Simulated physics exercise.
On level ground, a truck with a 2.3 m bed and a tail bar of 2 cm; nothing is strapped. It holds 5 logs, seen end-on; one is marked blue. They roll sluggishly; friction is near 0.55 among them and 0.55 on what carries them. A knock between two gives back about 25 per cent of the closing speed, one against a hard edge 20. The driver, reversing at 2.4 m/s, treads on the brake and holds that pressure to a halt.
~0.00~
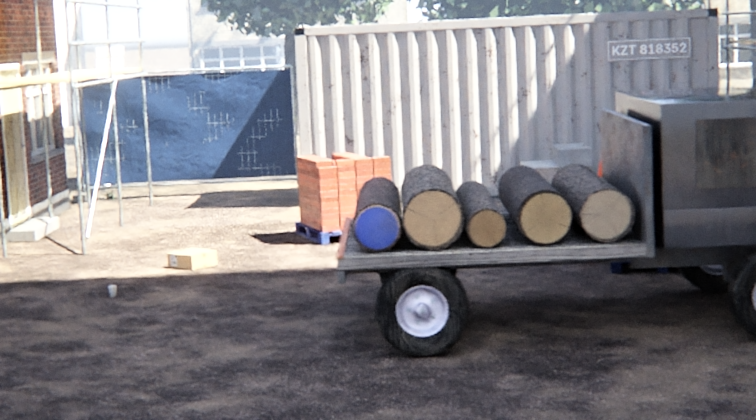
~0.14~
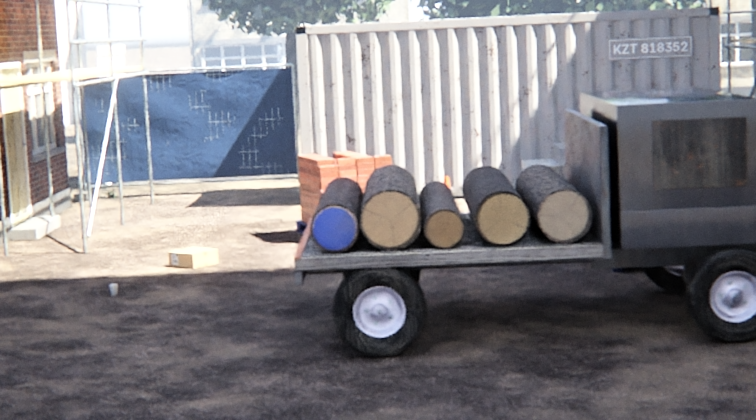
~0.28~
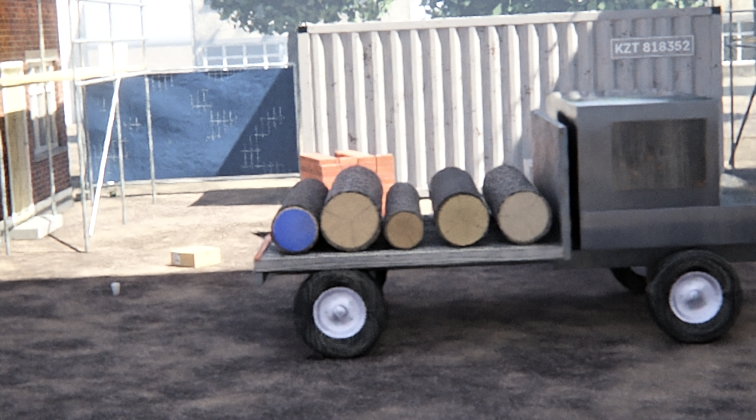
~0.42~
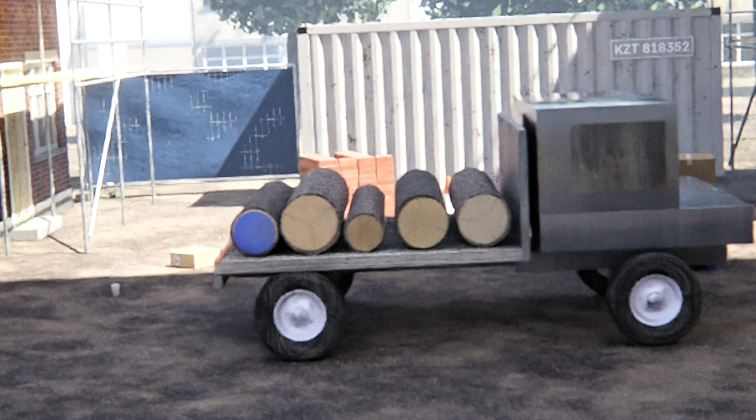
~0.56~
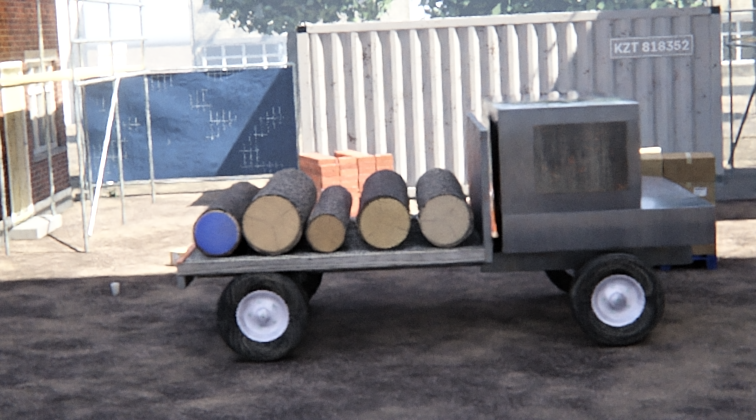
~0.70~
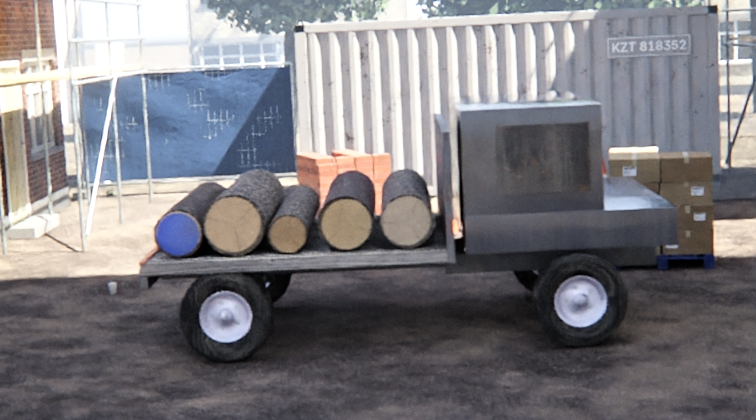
A flatbed truck carrying five logs, the leftmost with a blue end, rolled backward to the left across a yard past a shipping container, bringing its cab and hood into view while the logs rode along in place.
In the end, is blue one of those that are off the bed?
The blue log remains loaded.
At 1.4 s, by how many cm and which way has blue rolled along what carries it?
Blue 10 left.
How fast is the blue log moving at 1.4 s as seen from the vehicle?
Near 0.2 m/s.
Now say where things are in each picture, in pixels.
In the first picture, blue at (377, 228); tail bar at (340, 257); speed 2.4 m/s; 5 of the 5 make up the bottom layer on the bed.
In the second picture, blue at (334, 229); tail bar at (297, 258); speed 2.3 m/s.
In the third picture, blue at (295, 230); tail bar at (257, 259); speed 2.2 m/s.
In the fourth picture, blue at (254, 233); tail bar at (217, 261); speed 2.1 m/s.
In the fifth picture, blue at (216, 233); tail bar at (179, 262); speed 2.0 m/s.
In the sixth picture, blue at (178, 235); tail bar at (142, 263); speed 1.8 m/s.
After 1.4 s, blue is on the bed, 15 cm from the bar, rolling towards it; 0 of 5 are off.
At rest (2.4 s), blue is on the bed, 5 cm from the bar; 0 of 5 are off.
